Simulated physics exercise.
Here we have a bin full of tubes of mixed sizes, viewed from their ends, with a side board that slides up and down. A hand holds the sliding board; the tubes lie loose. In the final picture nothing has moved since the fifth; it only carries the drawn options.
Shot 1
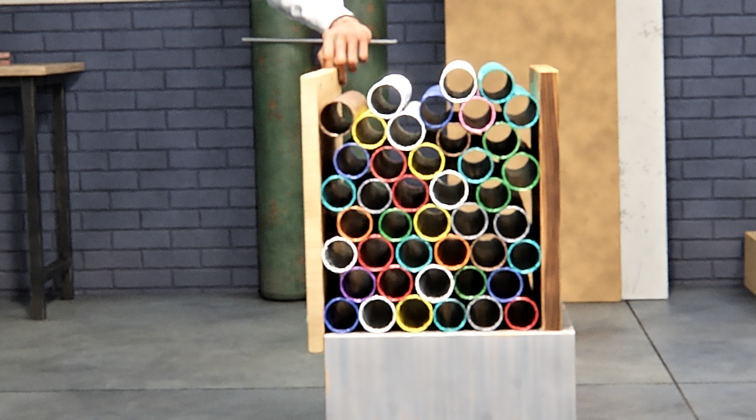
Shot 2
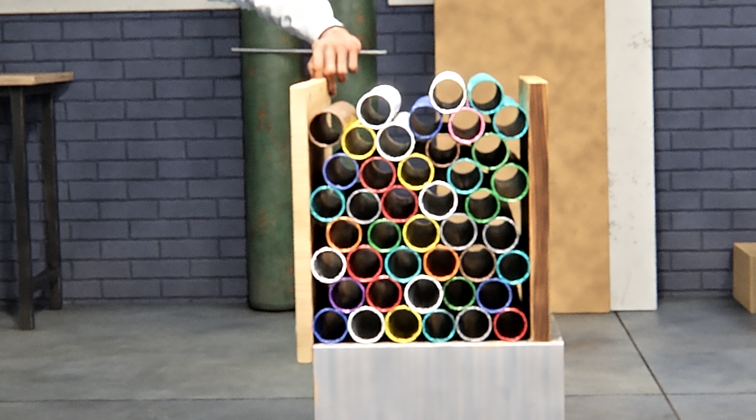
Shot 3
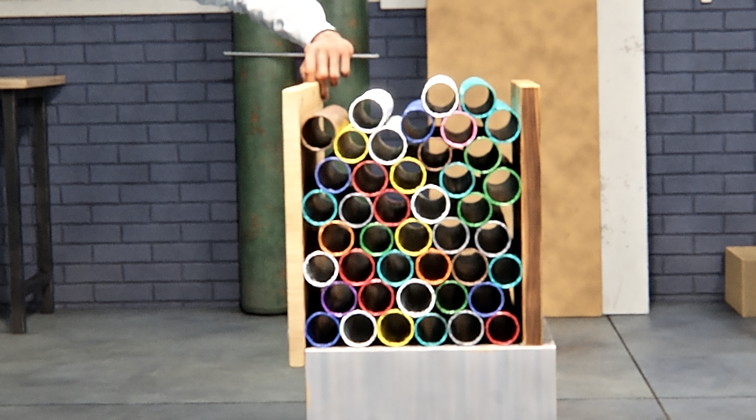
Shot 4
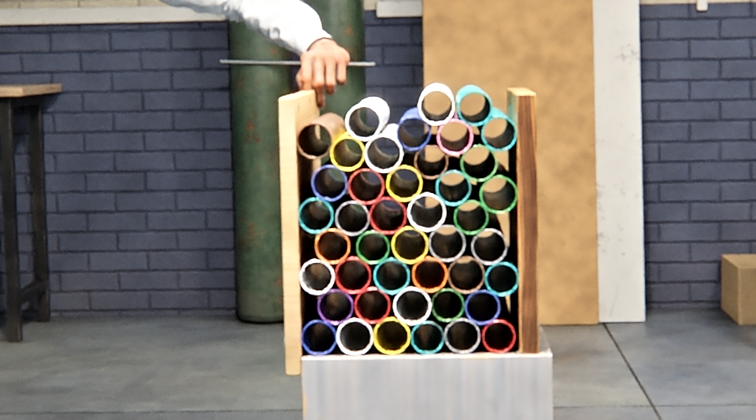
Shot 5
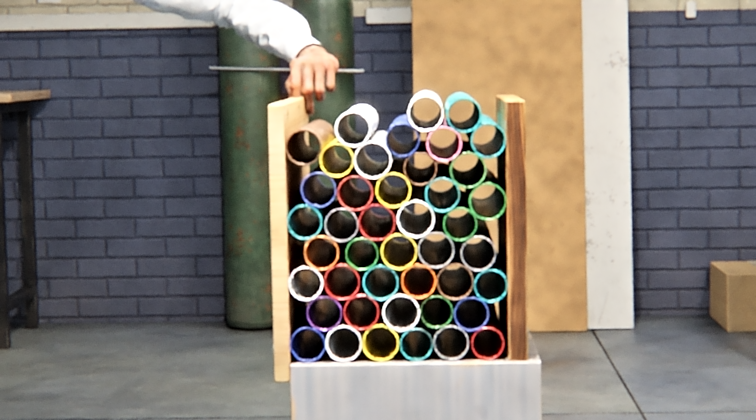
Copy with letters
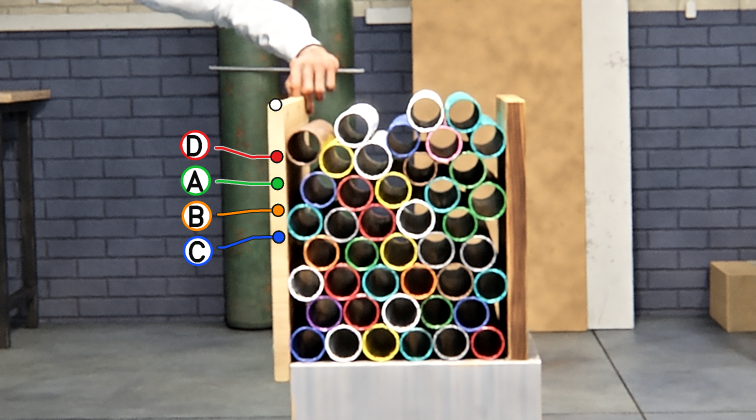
The view drifts slightly right and upward, while a hand stays at the top of the left side board of a bin stacked with open-ended, multicoloured tubes; the board and tubes show no clear movement of their own.
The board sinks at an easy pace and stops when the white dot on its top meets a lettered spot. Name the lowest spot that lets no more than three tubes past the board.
Stop at C.
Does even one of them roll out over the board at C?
Yes, at C.
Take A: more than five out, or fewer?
At A, fewer than five.
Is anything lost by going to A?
No.
On the copy, A at (277, 184); B at (278, 211); C at (279, 237); D at (277, 156); the white dot at (276, 105).
On C. First, top of the board (286, 164).
Then, top of the board (287, 231).
Finally, top of the board (288, 237), one out over the board.
By contrast, A none out over the board; B none out over the board; D none out over the board.
